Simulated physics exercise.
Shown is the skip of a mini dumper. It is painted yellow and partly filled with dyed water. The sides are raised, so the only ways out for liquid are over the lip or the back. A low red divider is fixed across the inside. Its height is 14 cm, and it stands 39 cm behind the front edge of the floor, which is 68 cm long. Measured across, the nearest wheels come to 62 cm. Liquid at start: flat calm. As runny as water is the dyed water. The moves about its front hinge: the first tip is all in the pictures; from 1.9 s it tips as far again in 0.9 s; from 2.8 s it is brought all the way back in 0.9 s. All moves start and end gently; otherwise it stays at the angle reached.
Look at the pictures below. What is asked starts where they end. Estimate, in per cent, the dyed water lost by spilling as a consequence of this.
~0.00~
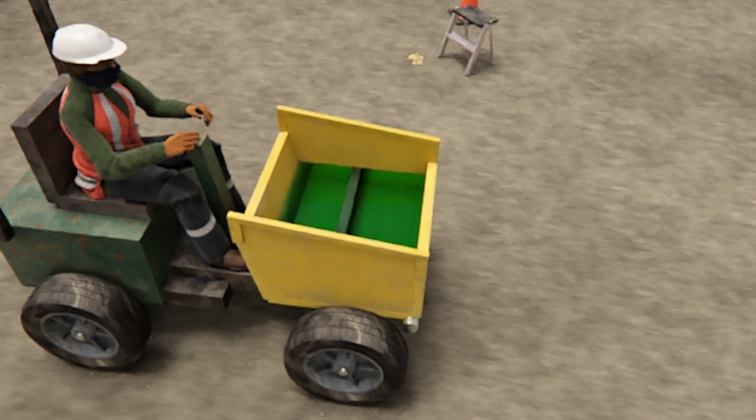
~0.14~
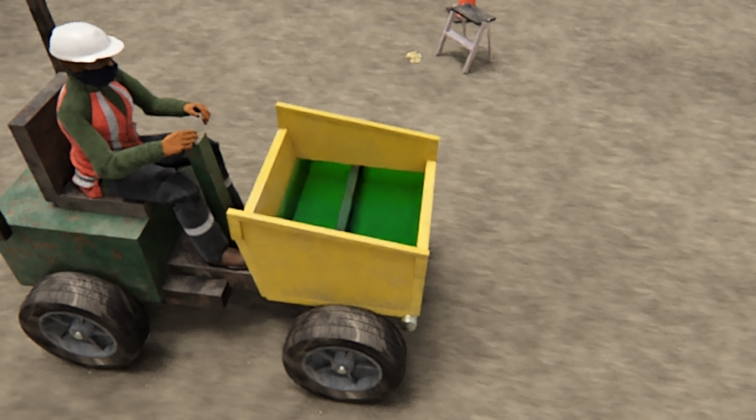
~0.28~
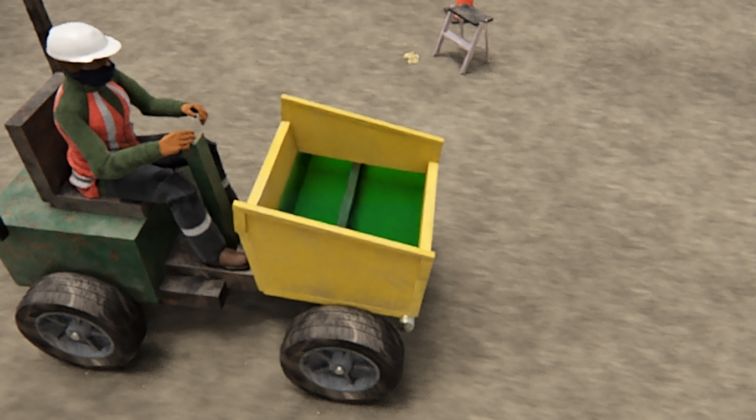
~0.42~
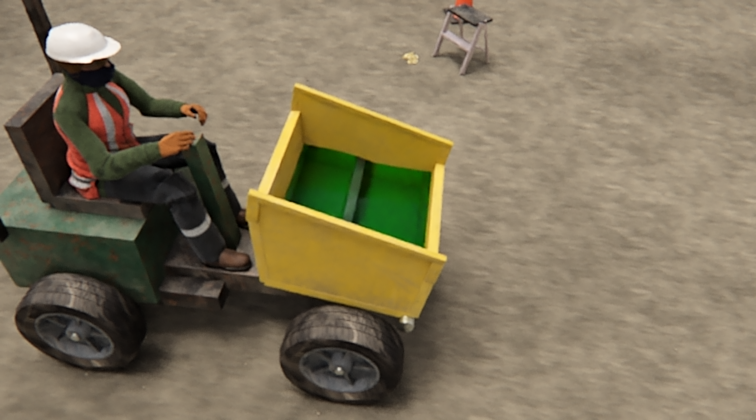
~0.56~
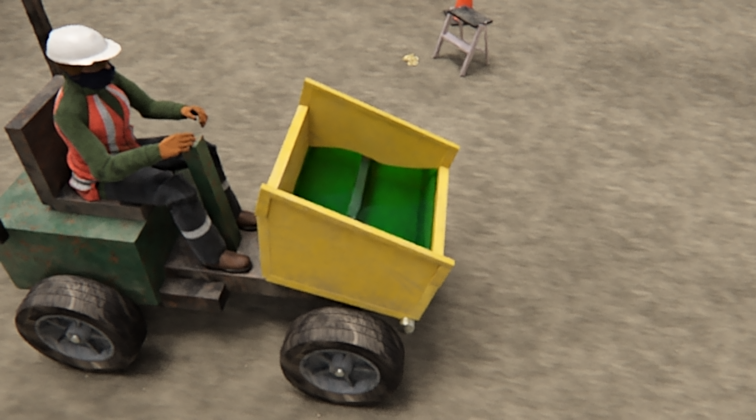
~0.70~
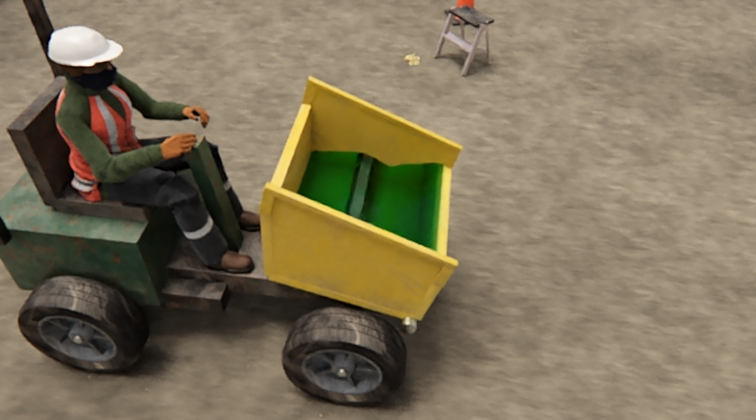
Around 34 in every hundred parts is lost.
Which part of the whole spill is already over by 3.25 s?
Roughly 100 per cent by then.
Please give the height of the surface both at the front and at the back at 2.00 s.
Approx. 26 cm front, approx. 12 cm back.
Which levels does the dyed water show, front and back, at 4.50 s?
About 14 cm in front and 12 cm behind.
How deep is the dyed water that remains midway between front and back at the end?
Close to 14 cm once things settle.
Then, 2.00 s in, the skip is at 16° forwards, the surface stands 11 cm at the back and 26 cm at the front; 8 per cent is out, over the front.
Then, 3.25 s in, the skip is at 16° forwards, the surface stands 3 cm at the back and 27 cm at the front; 33 per cent is out, over the front.
Then, 4.50 s in, the surface stands 12 cm at the back and 15 cm at the front; 34 per cent is out, over the front.
Then, 6.59 s in, 34 per cent is out, over the front, 35 of 105 litres.
